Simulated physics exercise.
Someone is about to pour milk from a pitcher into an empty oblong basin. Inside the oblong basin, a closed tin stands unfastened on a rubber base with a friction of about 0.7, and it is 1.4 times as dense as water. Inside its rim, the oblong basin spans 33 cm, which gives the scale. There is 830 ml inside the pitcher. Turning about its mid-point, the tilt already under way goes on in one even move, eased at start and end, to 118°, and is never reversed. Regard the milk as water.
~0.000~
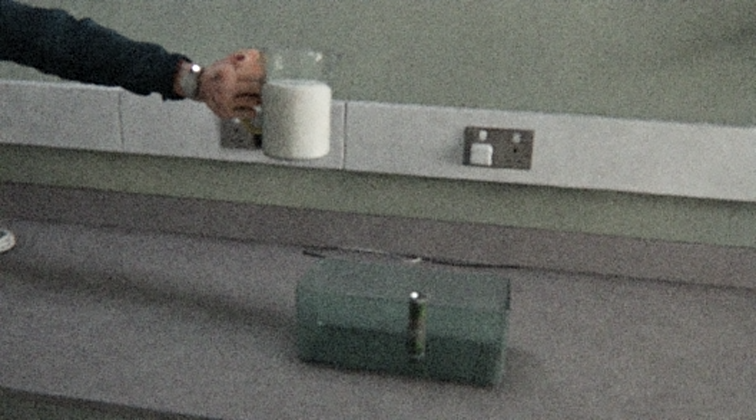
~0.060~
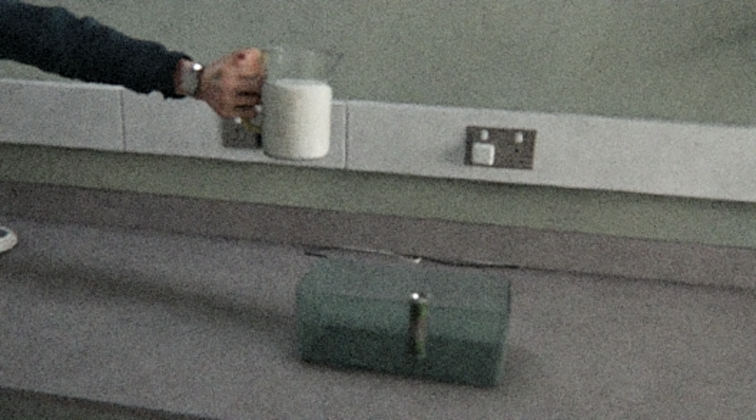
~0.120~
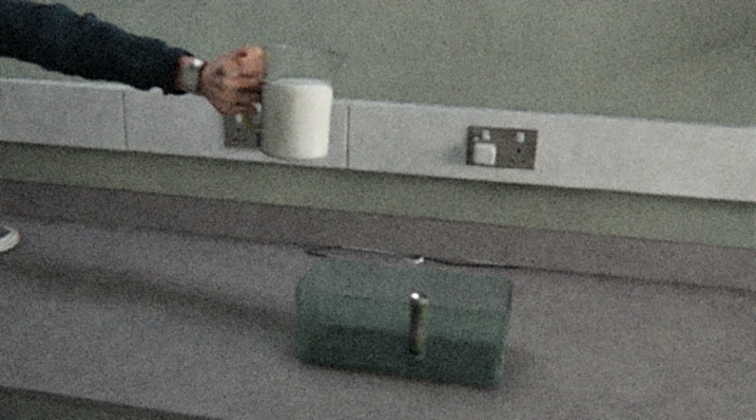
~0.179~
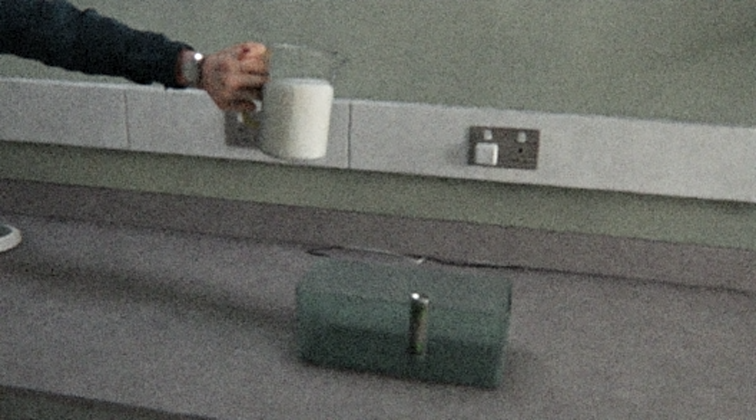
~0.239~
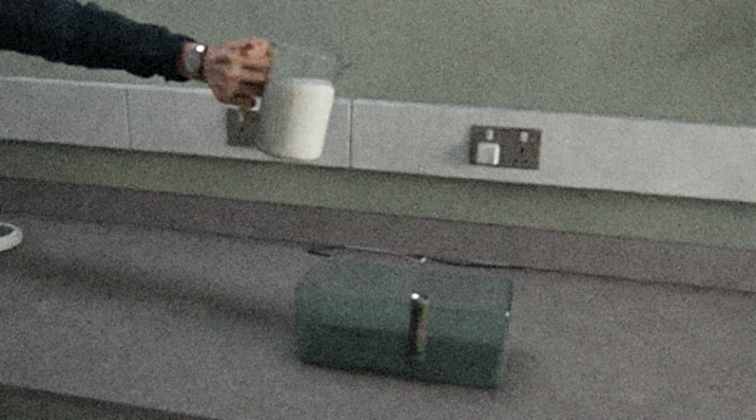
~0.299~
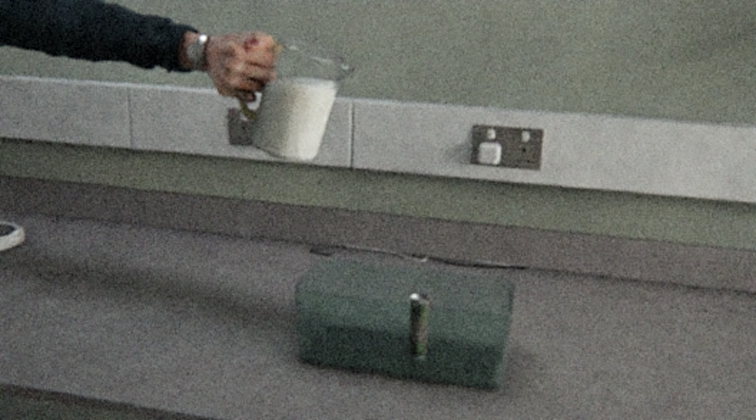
A clear pitcher partly filled with white milk is held up by a hand above a grey worktop, seen from slightly above, against a pale green wall with light trunking. A dark-sleeved arm with a wristwatch reaches in from the left, while a greenish transparent basin containing a small upright tin sits below, right of centre. The hand gradually tilts the pitcher rightward, and the view shifts very slightly.
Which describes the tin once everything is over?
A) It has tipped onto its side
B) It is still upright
Answer: A.
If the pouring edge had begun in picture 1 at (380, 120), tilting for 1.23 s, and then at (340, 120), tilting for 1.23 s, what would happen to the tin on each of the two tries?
The tin overturns the first time and stays vertical the second time.
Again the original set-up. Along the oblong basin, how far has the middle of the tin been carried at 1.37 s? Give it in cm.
Roughly 9 cm.
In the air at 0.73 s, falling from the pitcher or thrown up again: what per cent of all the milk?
About 10 per cent.
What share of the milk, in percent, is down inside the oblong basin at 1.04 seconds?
Roughly 34 %.
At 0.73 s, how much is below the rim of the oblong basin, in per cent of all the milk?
I'd estimate some 0 percent of the liquid.
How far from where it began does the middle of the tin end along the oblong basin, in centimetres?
In the end the tin's centre has shifted about 8.5 centimetres.
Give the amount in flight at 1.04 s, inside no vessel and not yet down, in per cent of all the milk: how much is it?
I'd put it at about 38 per cent of the liquid.
After 0.73 s the tilt is 76° and 90 per cent is still to pour; the tin stands where it began.
After 1.04 s the tilt is 111° and 28 per cent is still to pour; the tin leans 35°.
After 1.37 s the tilt is 118° and 0 per cent is still to pour; the tin lies on its side.
After 1.73 s the tilt is 118° and 0 per cent is still to pour; the tin lies on its side.
In the end the tin lies on its side.
